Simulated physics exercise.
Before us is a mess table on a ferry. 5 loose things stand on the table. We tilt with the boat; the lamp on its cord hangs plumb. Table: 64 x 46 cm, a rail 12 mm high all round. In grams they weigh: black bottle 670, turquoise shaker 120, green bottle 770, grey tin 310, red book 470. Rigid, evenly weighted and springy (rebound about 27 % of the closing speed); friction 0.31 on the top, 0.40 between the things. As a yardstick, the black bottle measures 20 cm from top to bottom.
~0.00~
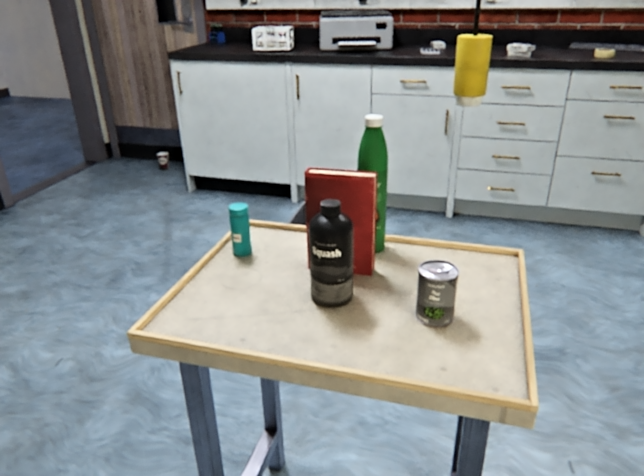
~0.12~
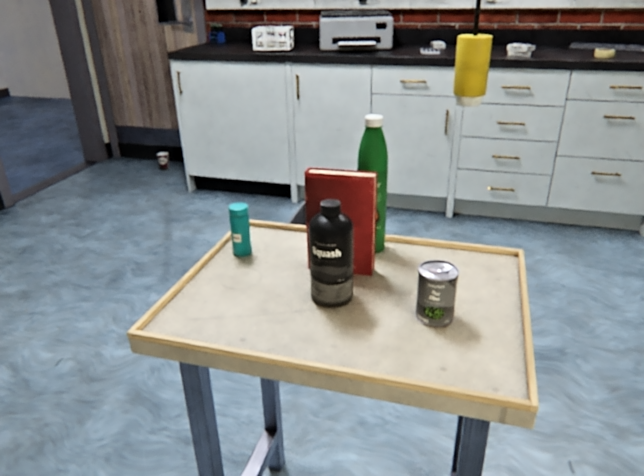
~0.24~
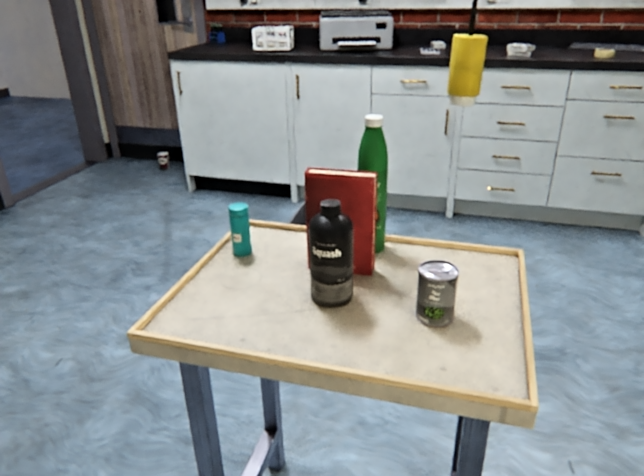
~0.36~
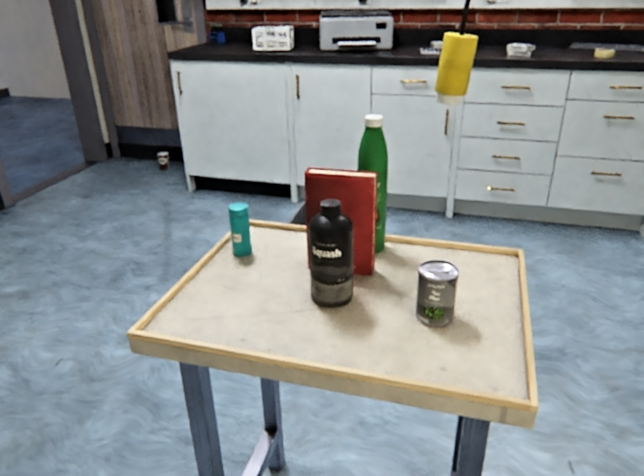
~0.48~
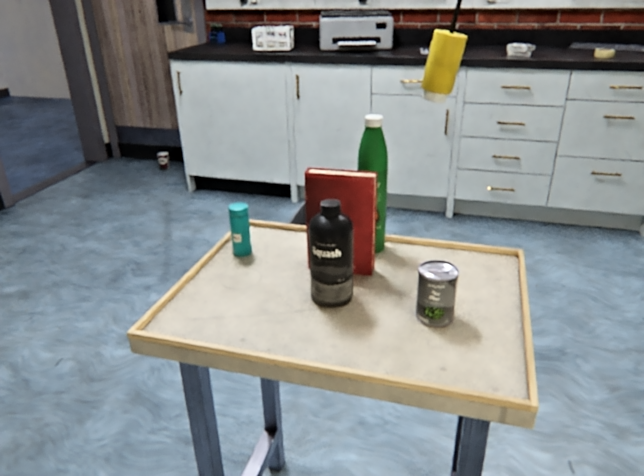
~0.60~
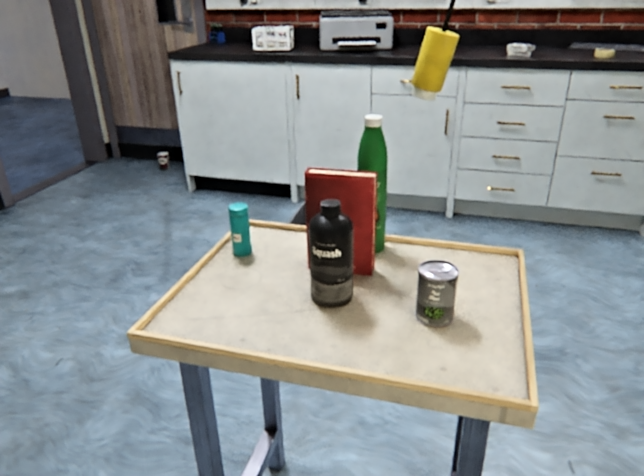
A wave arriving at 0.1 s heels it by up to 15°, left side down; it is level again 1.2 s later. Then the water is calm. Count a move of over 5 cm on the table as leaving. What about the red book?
The red book stays put.
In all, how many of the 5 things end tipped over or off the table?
That comes to 1.
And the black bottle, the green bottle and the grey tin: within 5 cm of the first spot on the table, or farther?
The black bottle stays put; the green bottle leaves its spot; the grey tin stays put.
Around 1.10 s, boat heeled 4°, left side down; green bottle tipped 19° against what carries it.
Around 1.30 s, boat level; green bottle tipped 56° against what carries it.
Around 1.40 s, boat level; green bottle on its side.
Finally (1.9 s), on their side or leaning hard on the table, green bottle; the other 4 still in place (within 5 cm). Final places as that camera would see them, red book near (341, 223).
